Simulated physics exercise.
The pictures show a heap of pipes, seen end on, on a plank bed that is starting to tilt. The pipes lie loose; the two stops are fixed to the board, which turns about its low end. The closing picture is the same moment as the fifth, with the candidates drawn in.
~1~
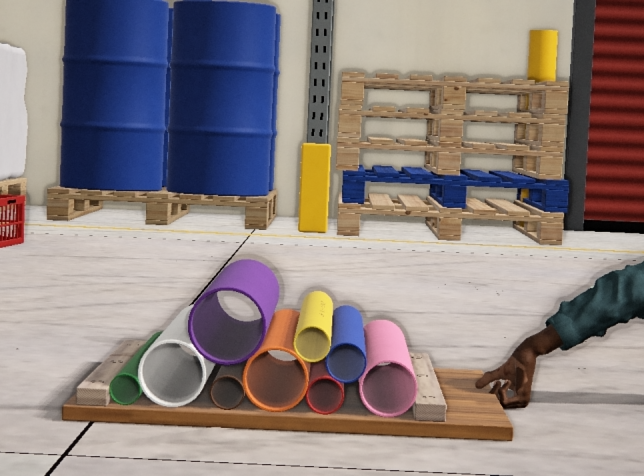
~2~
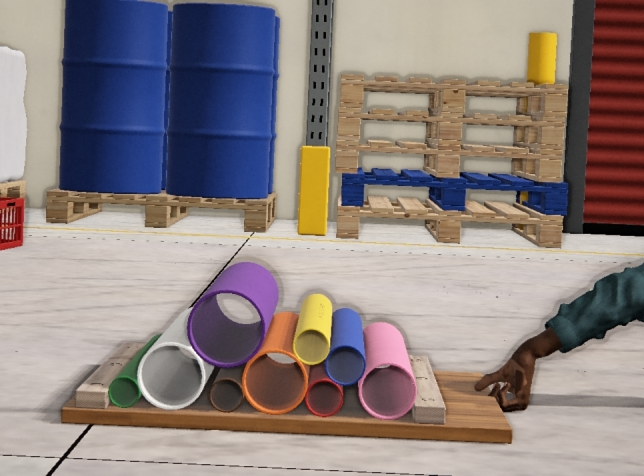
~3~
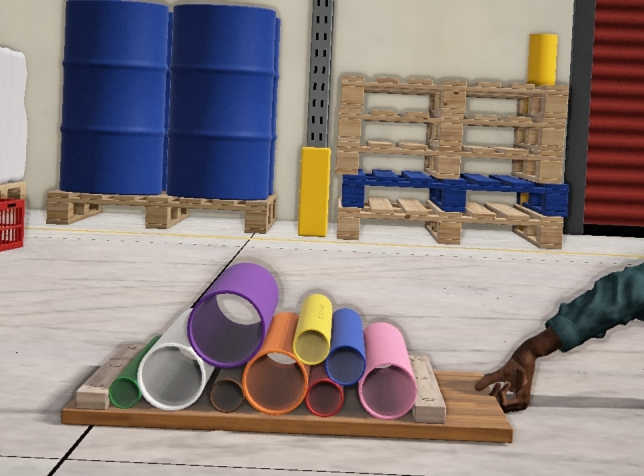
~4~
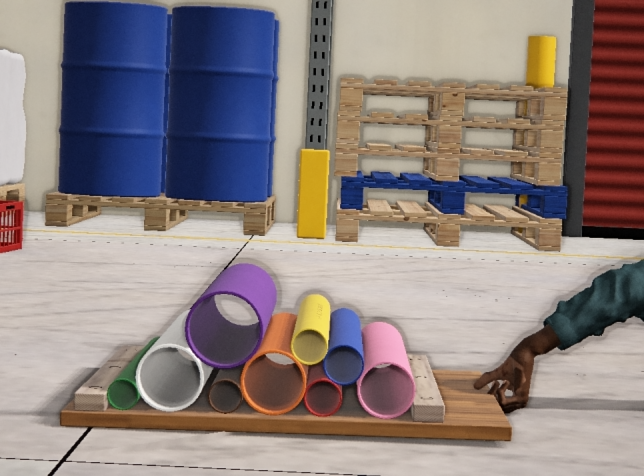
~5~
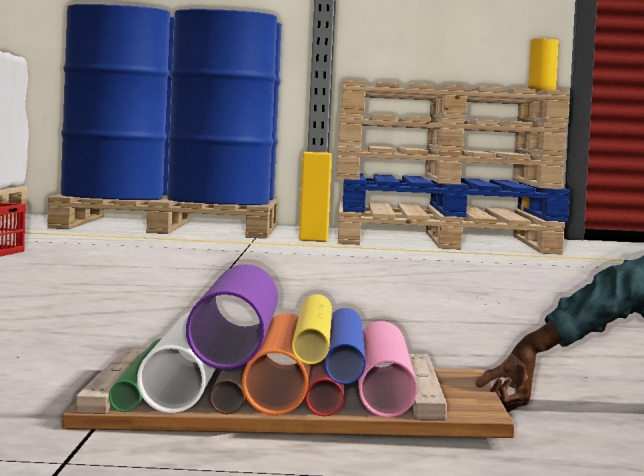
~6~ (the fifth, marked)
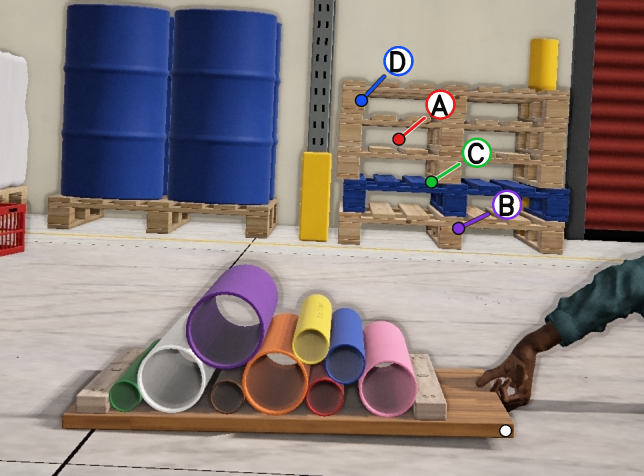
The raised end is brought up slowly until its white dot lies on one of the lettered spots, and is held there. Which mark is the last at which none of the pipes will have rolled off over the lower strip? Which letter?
C is the limit.
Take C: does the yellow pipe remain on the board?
Yes, with C.
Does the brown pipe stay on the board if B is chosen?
The brown pipe: Yes.
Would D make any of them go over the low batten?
Yes, at D.
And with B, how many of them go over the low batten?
The count is none.
On the copy, A at (399, 139); B at (459, 228); C at (431, 182); D at (362, 101); the white dot at (506, 431).
On C. First, board at 20°.
Then, board at 36°.
Finally, board at 36°, none over the low batten.
By contrast, A one over the low batten (purple); B none over the low batten; D one over the low batten (purple).
